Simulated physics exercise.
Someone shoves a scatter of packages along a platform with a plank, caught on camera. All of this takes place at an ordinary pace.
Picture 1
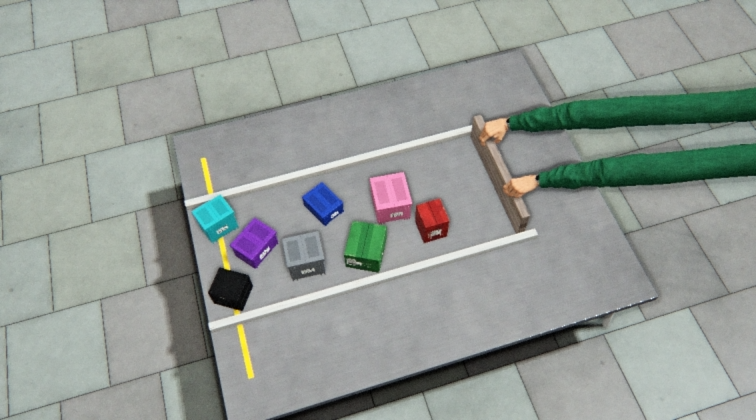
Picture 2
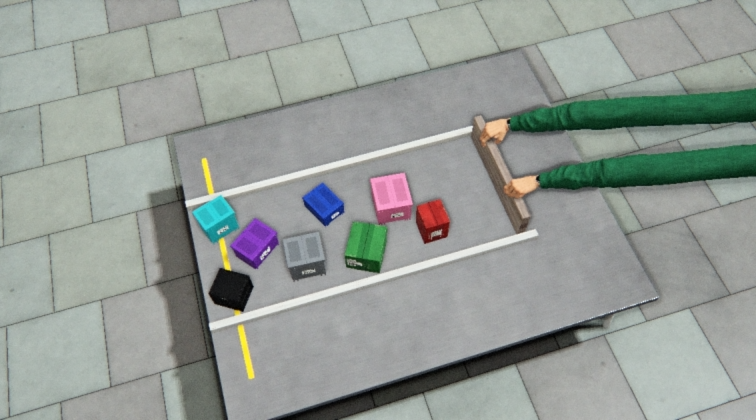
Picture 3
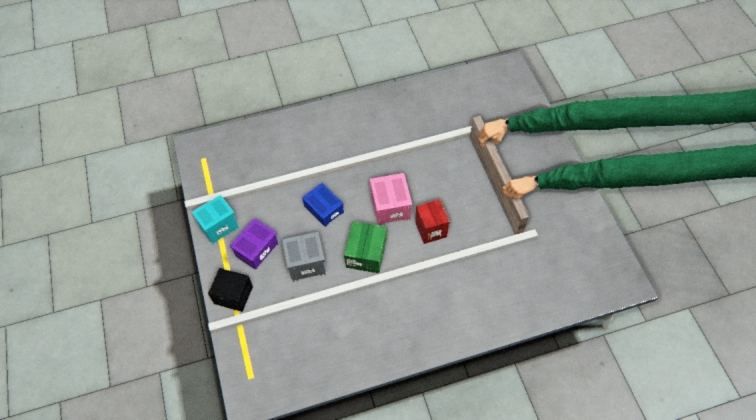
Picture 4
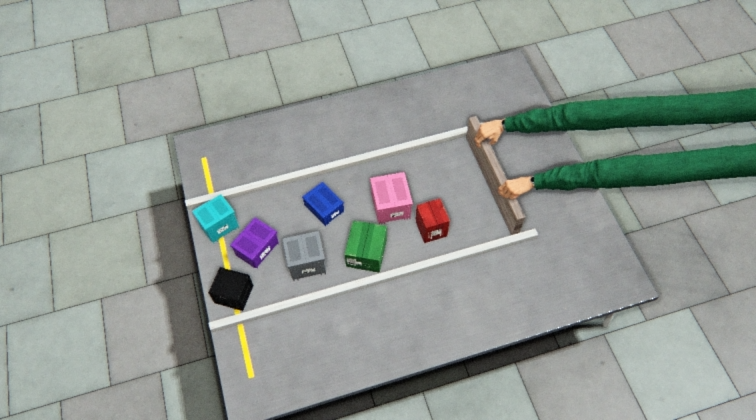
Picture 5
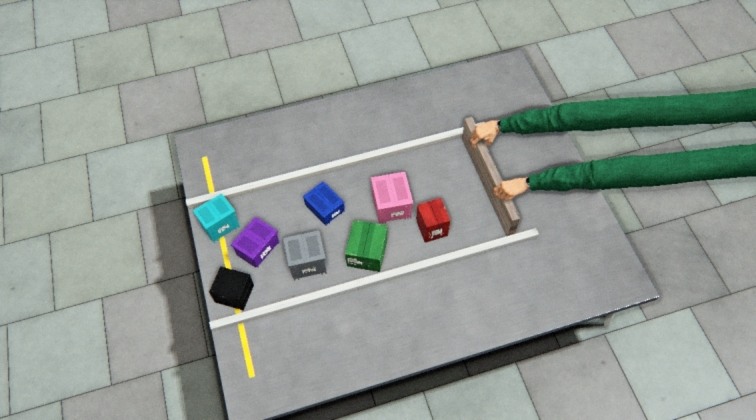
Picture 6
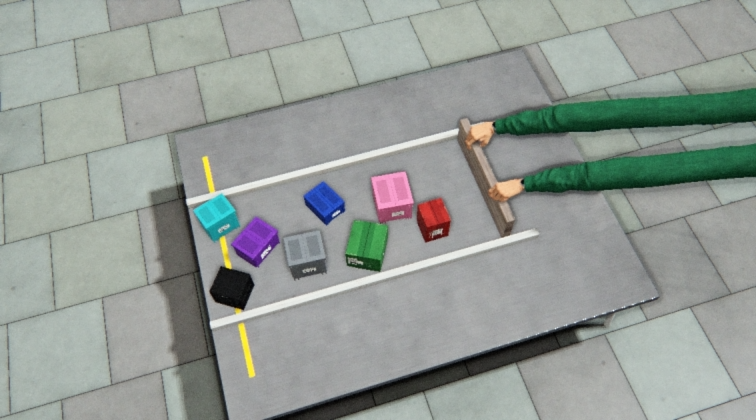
Wooden plank gripped by two green-sleeved hands sliding slowly left along a grey platform toward scattered colourful packages that stay still.
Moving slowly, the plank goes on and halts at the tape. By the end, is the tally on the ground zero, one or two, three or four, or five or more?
You'd find the ones that came down come in at more than four here.
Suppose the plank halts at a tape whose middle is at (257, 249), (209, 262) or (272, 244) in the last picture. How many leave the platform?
Tallies in the order given: 2, 8, 2.
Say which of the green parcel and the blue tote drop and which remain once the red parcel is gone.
Outcome: Green parcel is not lost; blue tote is not lost.
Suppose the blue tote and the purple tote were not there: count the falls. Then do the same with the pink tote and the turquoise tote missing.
Count of fallen: 3 / 4.
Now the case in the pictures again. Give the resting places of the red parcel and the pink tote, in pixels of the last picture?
About (215, 281), and about (204, 251).
A little later, none off yet; black crate at rest near (232, 288); turquoise tote at rest near (218, 219); purple tote at rest near (256, 243).
Next, none off yet; black crate at rest near (232, 288); turquoise tote at rest near (218, 219); purple tote moving near (254, 242).
Later still, one off so far; black crate fallen near (187, 353); turquoise tote moving near (216, 218); purple tote shifted about its own width near (217, 248).
When it is over, the number that fall off is five or more; down, green parcel, grey tote, purple tote, turquoise tote and black crate.
